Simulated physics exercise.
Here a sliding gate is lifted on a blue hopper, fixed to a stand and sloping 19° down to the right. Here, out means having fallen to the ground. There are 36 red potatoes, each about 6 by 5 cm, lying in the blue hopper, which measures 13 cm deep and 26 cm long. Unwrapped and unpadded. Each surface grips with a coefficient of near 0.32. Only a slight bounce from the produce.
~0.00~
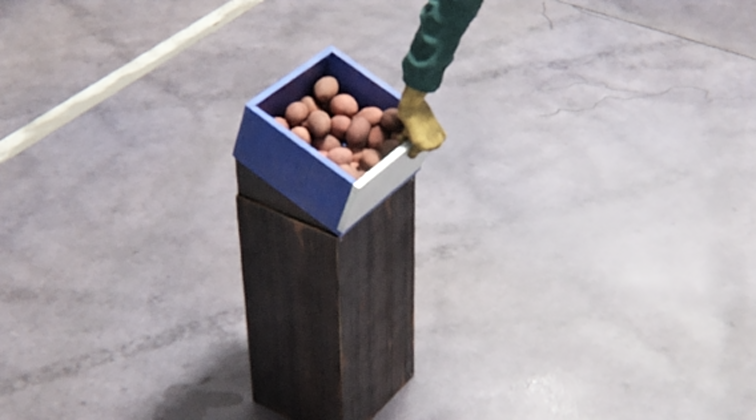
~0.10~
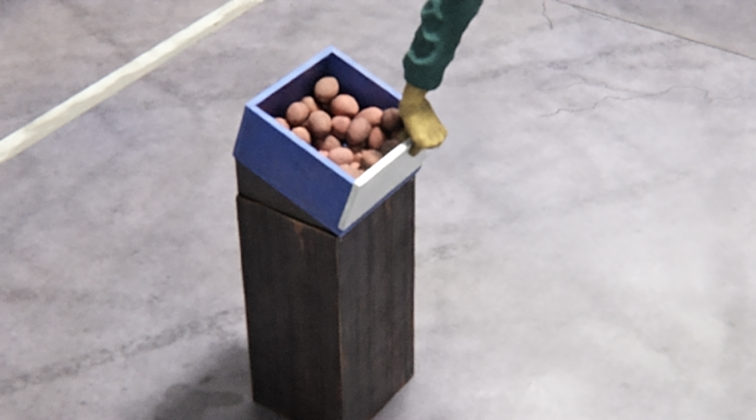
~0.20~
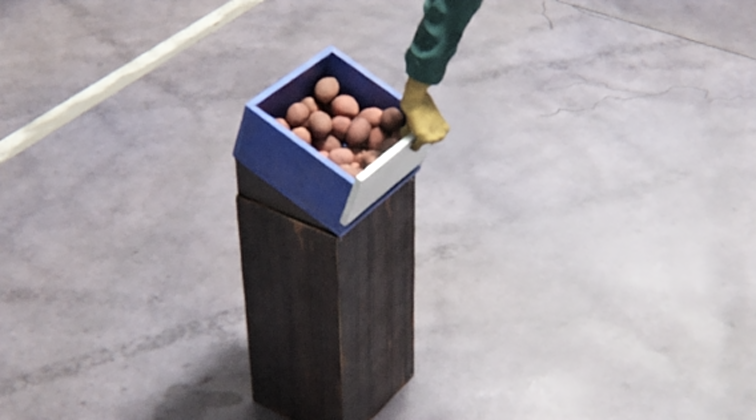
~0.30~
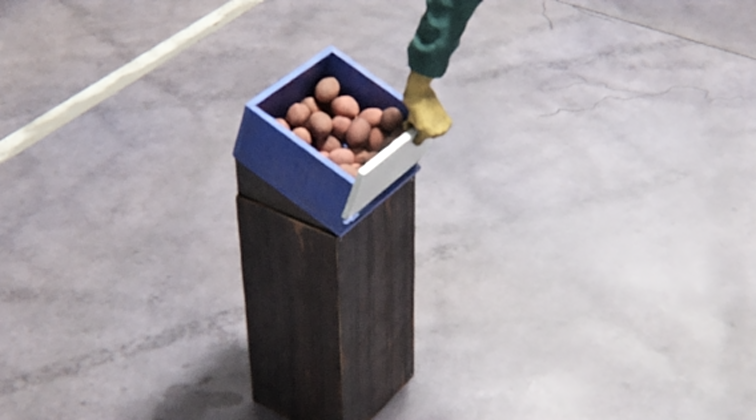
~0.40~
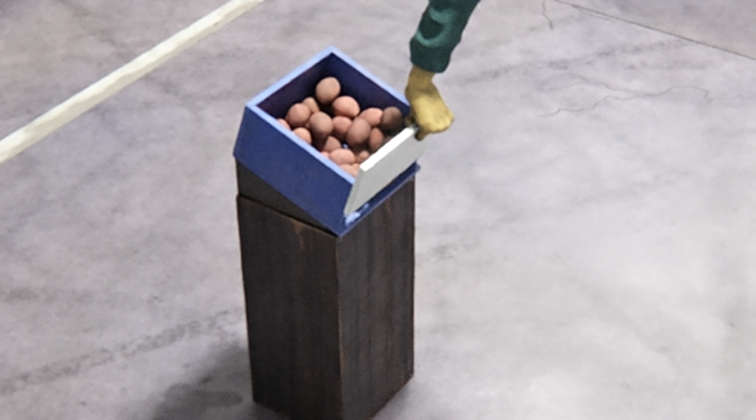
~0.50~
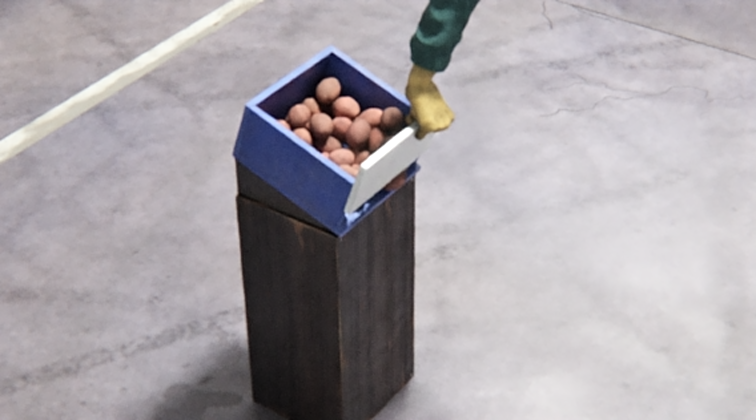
Gloved hand slowly raising the pale sliding gate on a blue hopper of reddish-brown potatoes, opening a small gap beneath it.
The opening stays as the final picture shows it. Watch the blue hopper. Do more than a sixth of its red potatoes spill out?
Most likely the amount lost does not reach a sixth.
After 0.91 s, the blue hopper is down by 1 of 36.
After 1.43 s, the blue hopper is down by 1 of 36.
After 2.15 s, the blue hopper is down by 1 of 36.
Final count (at 3.07 s), the blue hopper is down by 1 of 36. Asked share, 1 of 36, 3 per cent.
